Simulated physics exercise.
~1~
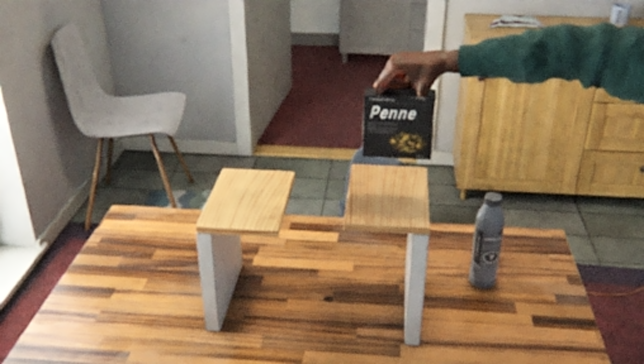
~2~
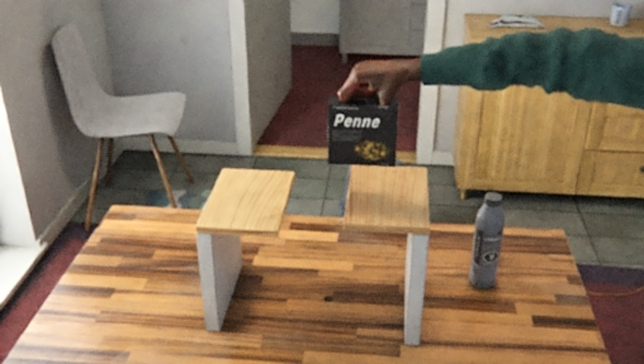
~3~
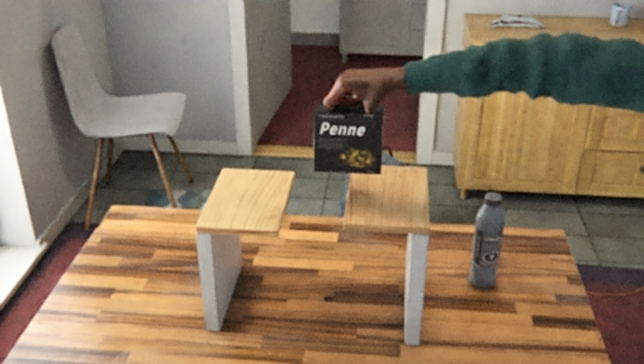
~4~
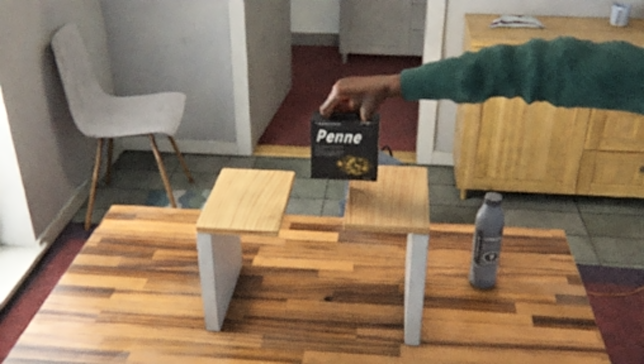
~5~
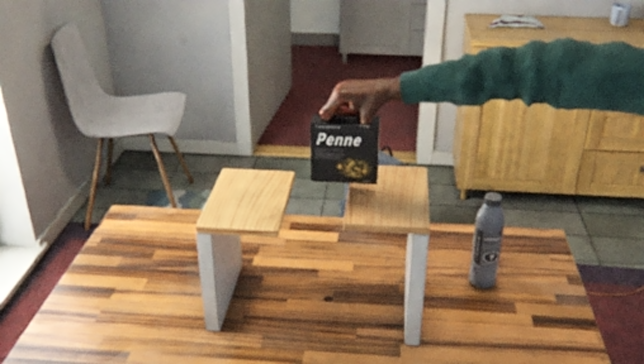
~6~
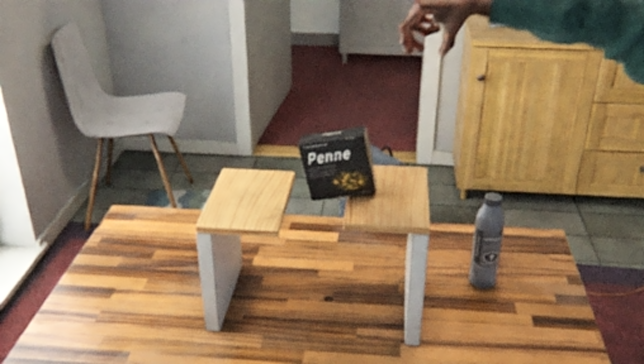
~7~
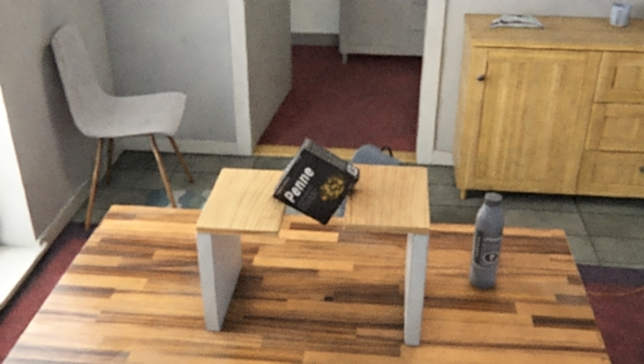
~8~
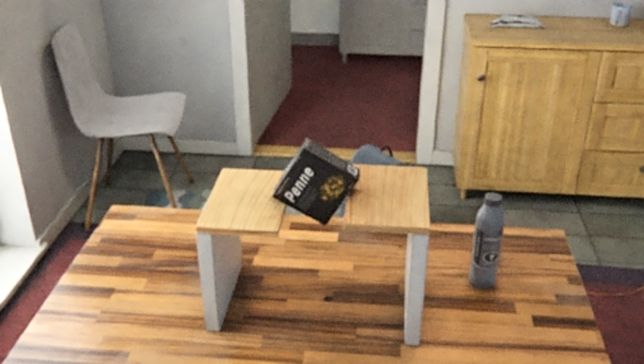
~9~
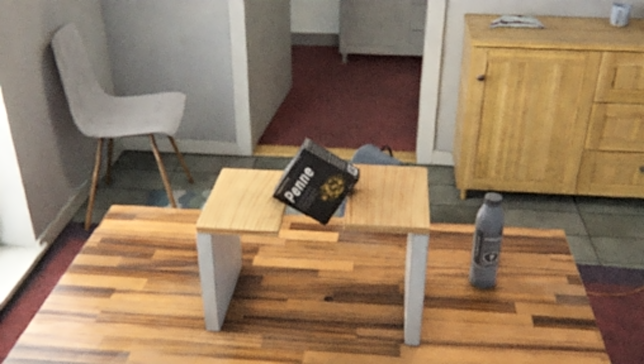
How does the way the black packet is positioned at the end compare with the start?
At the start the black packet is held upright by the hand, and at the end it is leaning, lodged in the gap between the ledges.
